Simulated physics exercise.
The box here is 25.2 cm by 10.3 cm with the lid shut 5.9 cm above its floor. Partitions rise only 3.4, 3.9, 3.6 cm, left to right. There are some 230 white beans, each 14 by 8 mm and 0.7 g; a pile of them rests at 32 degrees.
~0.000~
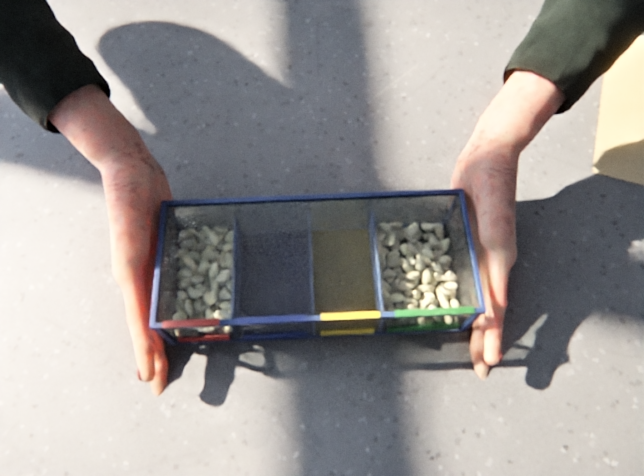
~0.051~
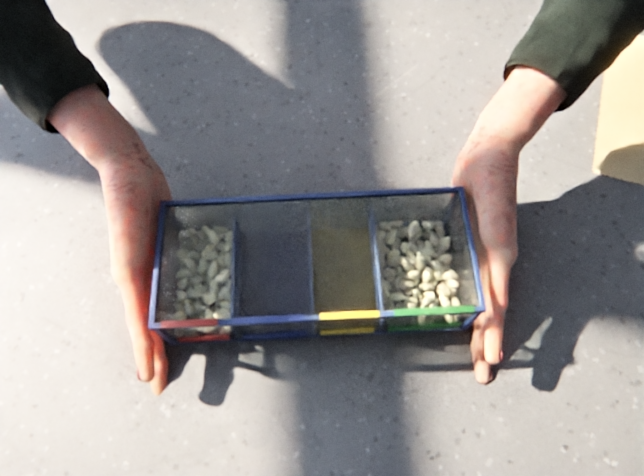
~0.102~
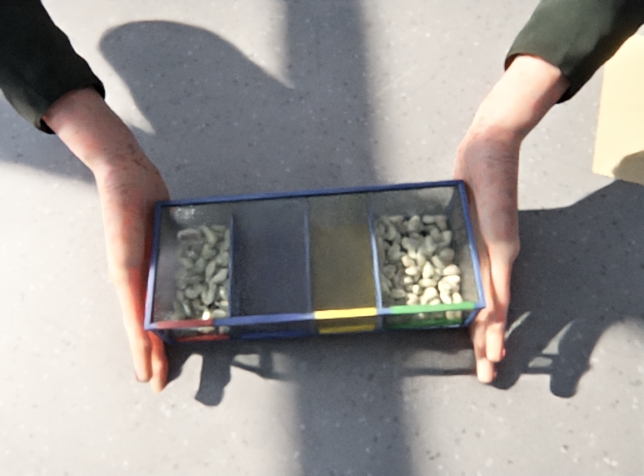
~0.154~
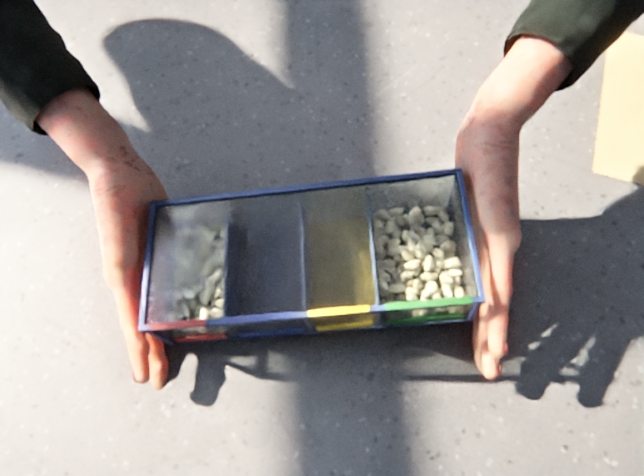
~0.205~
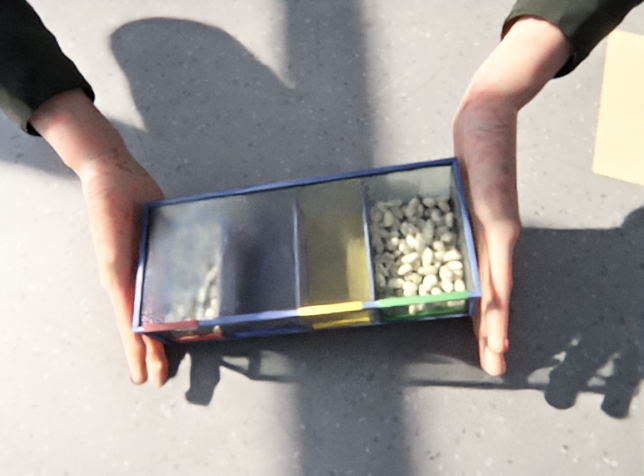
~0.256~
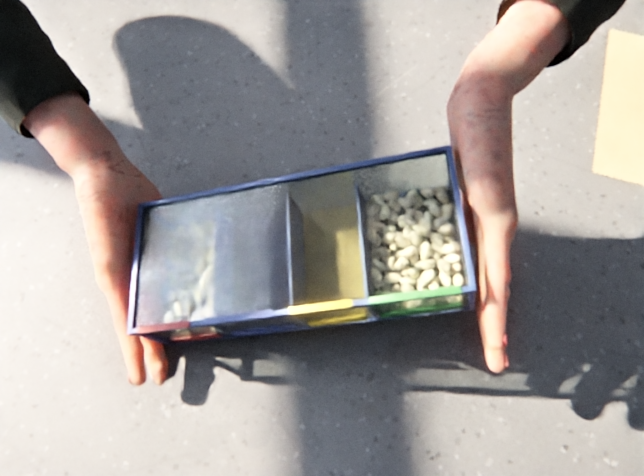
Two hands held a clear, blue-edged box with white beans in its left and right sections, then tilted it gradually, raising the right side while the beans on the left became blurry.
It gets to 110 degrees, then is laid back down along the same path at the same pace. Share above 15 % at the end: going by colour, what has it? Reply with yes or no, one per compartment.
Red yes, blue no, green no, yellow no.
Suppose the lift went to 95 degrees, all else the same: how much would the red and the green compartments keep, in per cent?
In that case red 80; green 10.
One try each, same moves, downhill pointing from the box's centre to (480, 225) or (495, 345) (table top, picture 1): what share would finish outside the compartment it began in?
Roughly 55 % for the first direction, roughly 55 % for the second.
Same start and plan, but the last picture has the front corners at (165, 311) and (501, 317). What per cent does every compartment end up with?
You'd see red at 5 percent, blue at 5, green at 80 and yellow at 15 percent.
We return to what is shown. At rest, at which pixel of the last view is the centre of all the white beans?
When it all comes to rest, the middle is near (198, 290).
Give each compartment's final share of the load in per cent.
Final shares in percent: Red 95, blue 5, green 0, yellow 0.
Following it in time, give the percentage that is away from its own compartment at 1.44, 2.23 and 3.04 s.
Estimates: 25 / 45 / 45.
Then, at 1.44 s, tilt 110 degrees; red 60 %, blue 5 %, green 20 %, yellow 10 %.
After 2.23 s, tilt 50 degrees; red 95 %, blue 5 %.
After 3.04 s, tilt 0 degrees; red 95 %, blue 5 %.
By 3.4 s all is still; red 95 %, blue 5 %, green 0 %, yellow 0 %.
